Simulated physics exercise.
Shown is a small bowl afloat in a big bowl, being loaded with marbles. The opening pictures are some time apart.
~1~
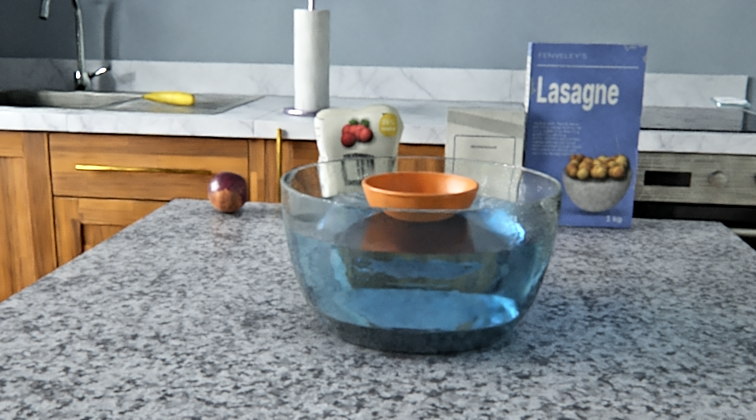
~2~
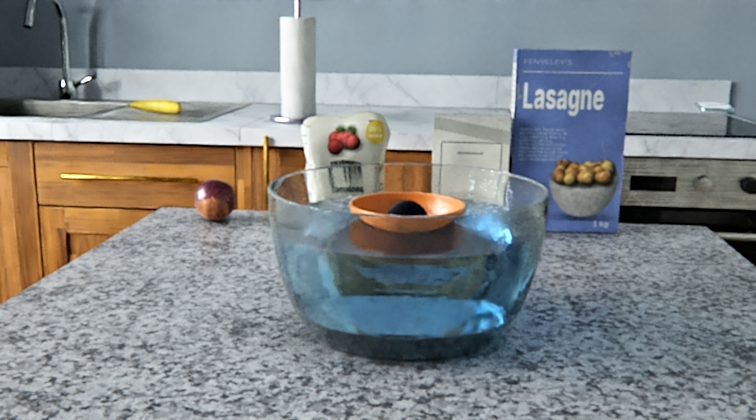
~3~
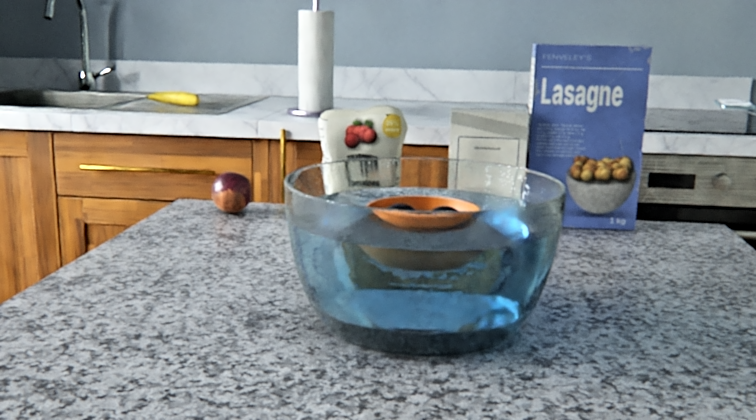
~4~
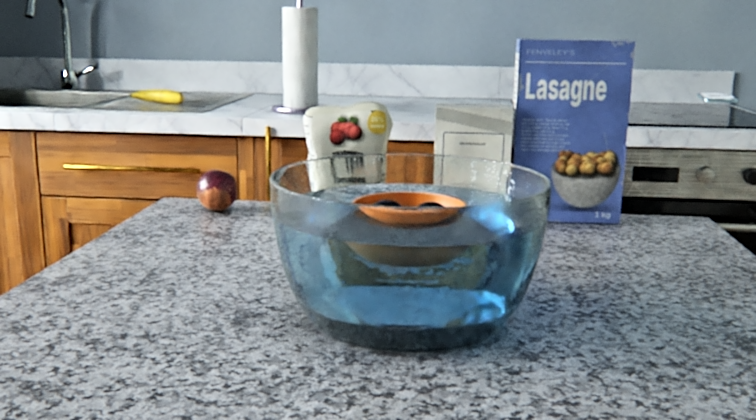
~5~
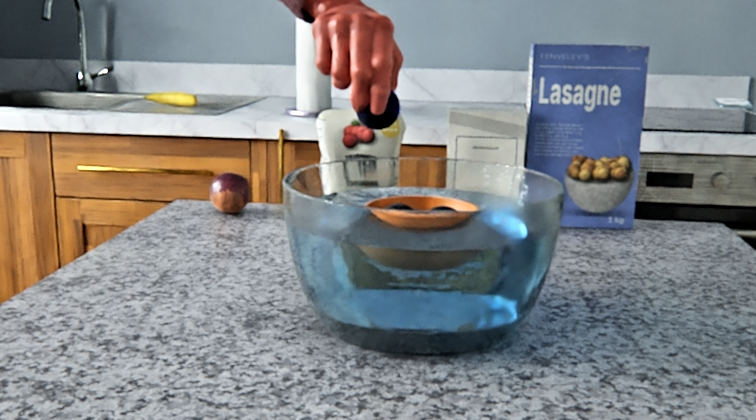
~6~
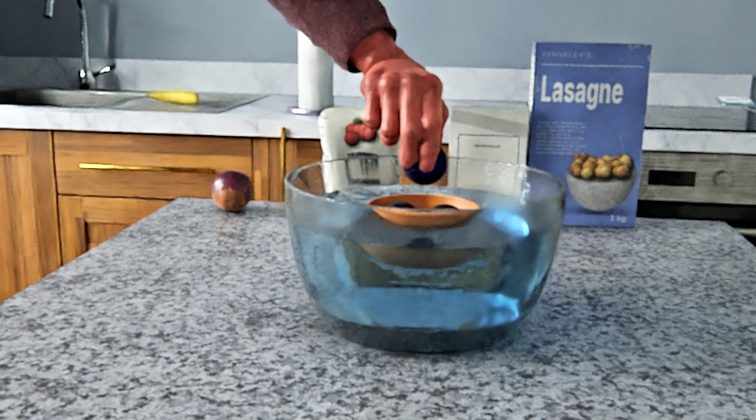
A small orange bowl floats in a large glass bowl of blue-tinted water on a speckled grey counter, seen from the front in a kitchen as the view shifts slightly. Behind it stand a blue lasagne box, a pale container and a reddish onion at left. The orange bowl sits lower as dark marbles appear inside, then a hand brings another above it, moving down and right.
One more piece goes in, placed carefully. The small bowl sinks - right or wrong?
Right.
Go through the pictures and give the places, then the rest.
The first picture shows small bowl (420, 184) empty; most of its side above the surface.
The second picture shows small bowl (407, 205) with one aboard; about half of its side above the surface.
The third picture shows small bowl (423, 209) with two aboard; about a fifth of its side above the surface.
The fourth picture shows small bowl (409, 205) with two aboard; about a fifth of its side above the surface.
The fifth picture shows small bowl (422, 209) with two aboard; about a fifth of its side above the surface; the next glass marble in the hand at (378, 107).
The sixth picture shows small bowl (423, 207) with two aboard; about a fifth of its side above the surface; the next glass marble in the hand at (425, 163).
Shortly, the glass marble is in and the small bowl dips.
Then, water pours in over its edge.
At the finish, the small bowl lies on the bottom with its load.
